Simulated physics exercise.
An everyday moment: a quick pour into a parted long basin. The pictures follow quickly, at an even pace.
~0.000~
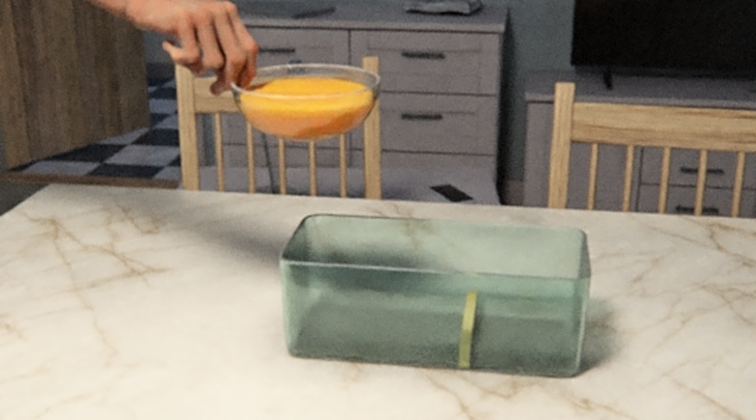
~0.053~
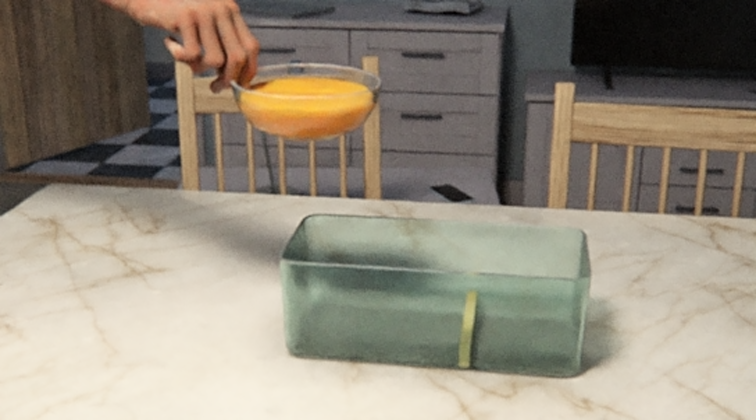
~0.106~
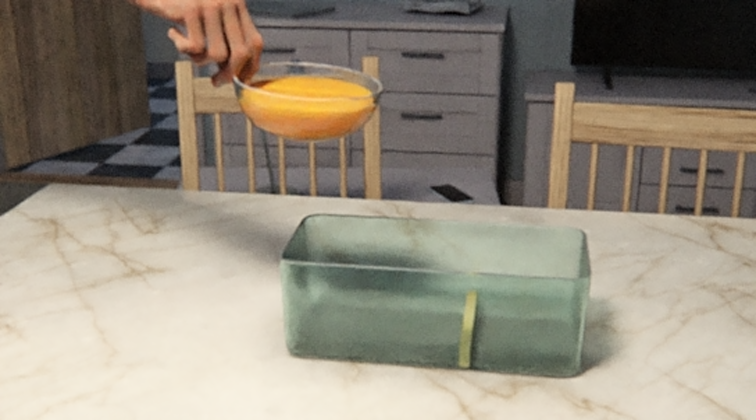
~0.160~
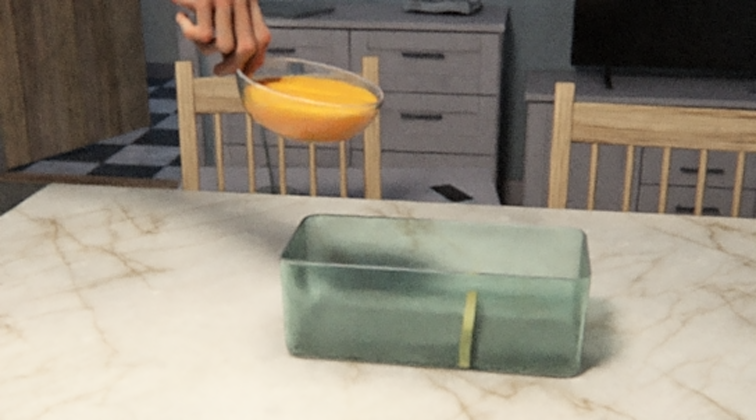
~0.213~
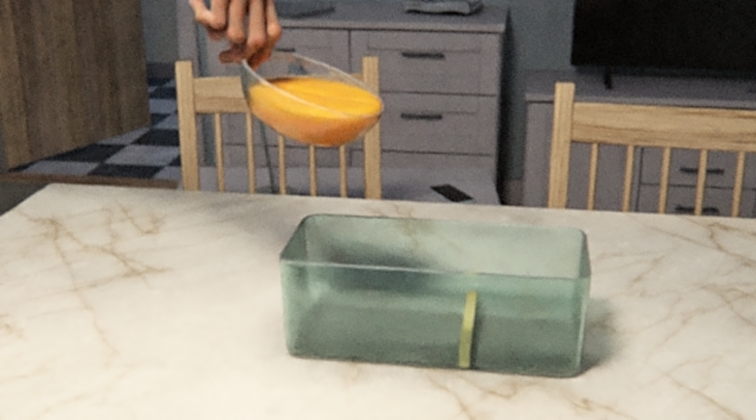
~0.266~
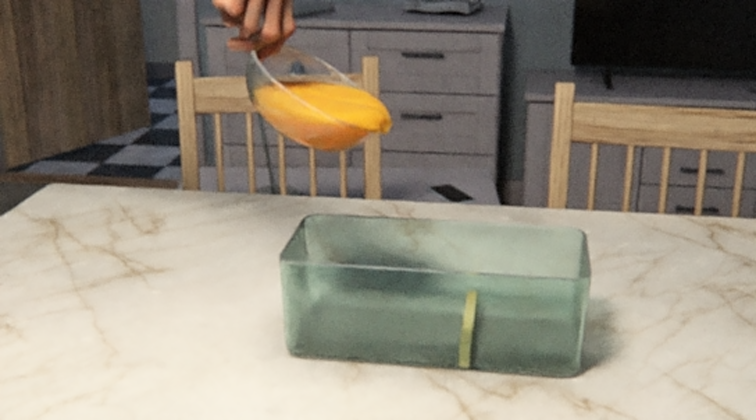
In a dining area, a hand held a glass bowl of orange liquid above a divided, greenish glass basin on a marble-patterned table, then tilted it rightward until the liquid began slipping over the rim.
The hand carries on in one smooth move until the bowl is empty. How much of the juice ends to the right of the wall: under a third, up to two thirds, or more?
It comes to under a third.
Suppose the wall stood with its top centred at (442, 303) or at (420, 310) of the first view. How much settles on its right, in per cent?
The first gives 25 %, the second 60 %.
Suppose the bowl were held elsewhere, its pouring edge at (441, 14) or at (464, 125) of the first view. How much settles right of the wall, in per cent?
About 55 and 60 per cent.
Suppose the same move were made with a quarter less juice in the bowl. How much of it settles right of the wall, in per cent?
About 20 per cent.
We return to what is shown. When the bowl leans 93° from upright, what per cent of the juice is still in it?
About 5 per cent.
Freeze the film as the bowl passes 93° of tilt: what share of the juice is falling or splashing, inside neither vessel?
Roughly 35 in a hundred.
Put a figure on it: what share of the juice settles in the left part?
Near 75 %.
Then, 0.55 s in, the tilt is 93° and 5 per cent is still to pour, 59 is left of the wall and 0 right of it.
Then, 0.76 s in, the tilt is 107° and 0 per cent is still to pour, 79 is left of the wall and 12 right of it.
Then, 0.98 s in, the tilt is 107° and 0 per cent is still to pour, 77 is left of the wall and 18 right of it.
Then, 1.22 s in, the tilt is 107° and 0 per cent is still to pour, 76 is left of the wall and 19 right of it.
Finally, 76 per cent lies left of the wall, 20 right of it and 5 outside.
